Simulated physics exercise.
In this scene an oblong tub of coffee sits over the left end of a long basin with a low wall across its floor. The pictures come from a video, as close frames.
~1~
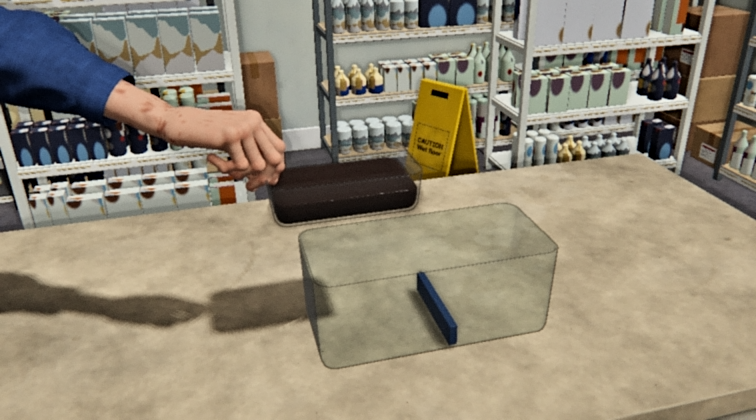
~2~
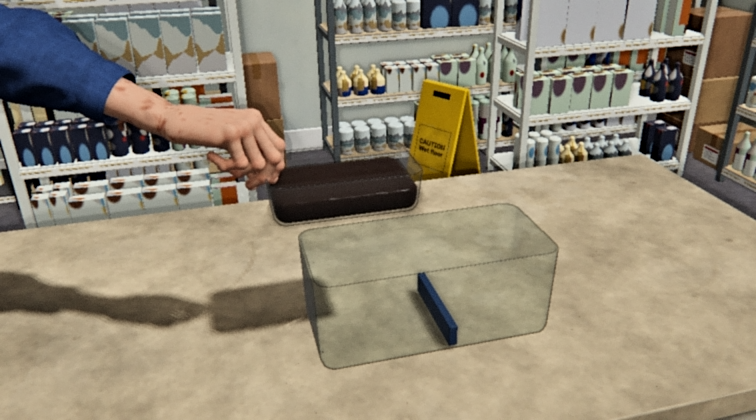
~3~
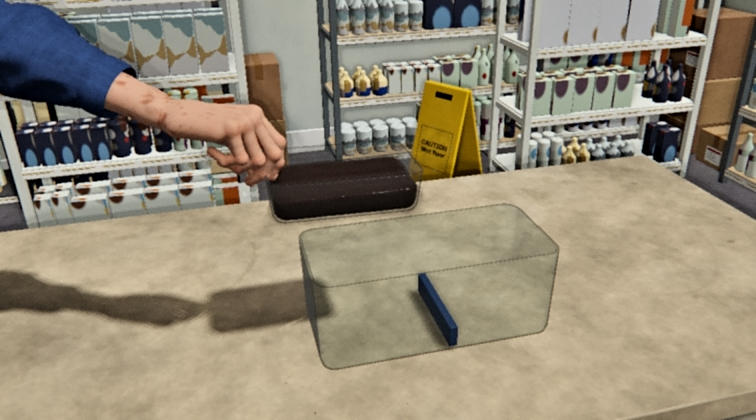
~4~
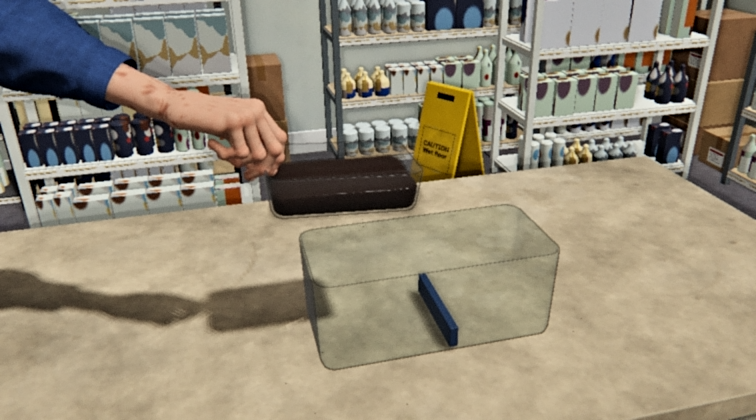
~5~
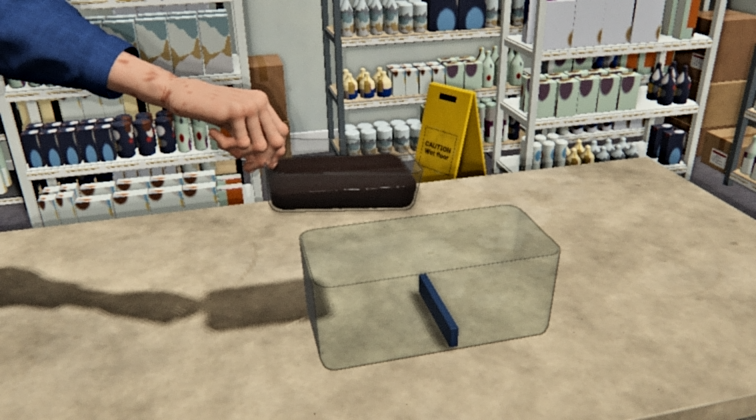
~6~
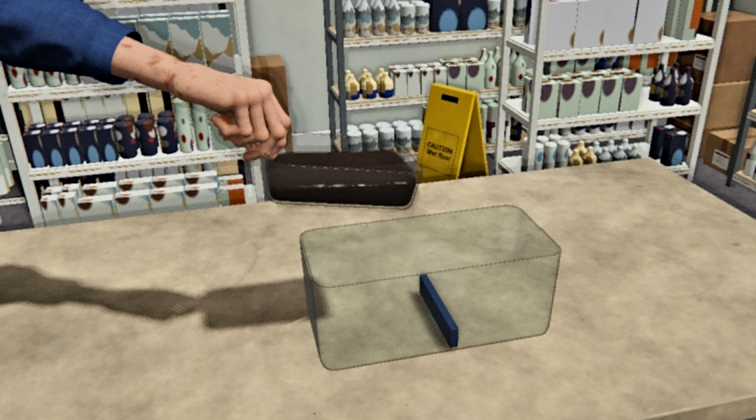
In a store with stocked shelves and a yellow caution sign, a hand at the left holds an oblong tub of dark coffee above a counter, behind a clear basin with a low blue wall inside. The tub stays level at first, then tilts slightly, its right end dipping, while the basin remains still.
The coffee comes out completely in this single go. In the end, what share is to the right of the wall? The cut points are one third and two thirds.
Looks to me like the right side of the wall gets upwards of two thirds.
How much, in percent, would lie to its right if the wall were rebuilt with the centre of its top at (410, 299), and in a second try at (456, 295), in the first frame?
In order, near 90 and 70 in a hundred.
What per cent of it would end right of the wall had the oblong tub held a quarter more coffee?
75 %.
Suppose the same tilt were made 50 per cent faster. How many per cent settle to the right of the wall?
Result: Roughly 75 %.
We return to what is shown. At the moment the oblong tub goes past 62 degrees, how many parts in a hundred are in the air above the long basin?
Roughly 55 %.
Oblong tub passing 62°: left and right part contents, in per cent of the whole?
Left: Roughly 0 %; right: Roughly 15 %.
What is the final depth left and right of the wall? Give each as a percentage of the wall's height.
10 left, 70 right, give or take.
A moment on, the oblong tub is tipped part way and 30 per cent is still to pour, 2 is left of the wall and 15 right of it.
Next, the oblong tub is tipped on its side and 4 per cent is still to pour, 9 is left of the wall and 70 right of it.
Then the oblong tub is tipped right over and 0 per cent is still to pour, 12 is left of the wall and 81 right of it.
Later the oblong tub is tipped right over and 0 per cent is still to pour, 12 is left of the wall and 81 right of it.
Finally, 12 per cent lies left of the wall, 81 right of it and 7 outside.
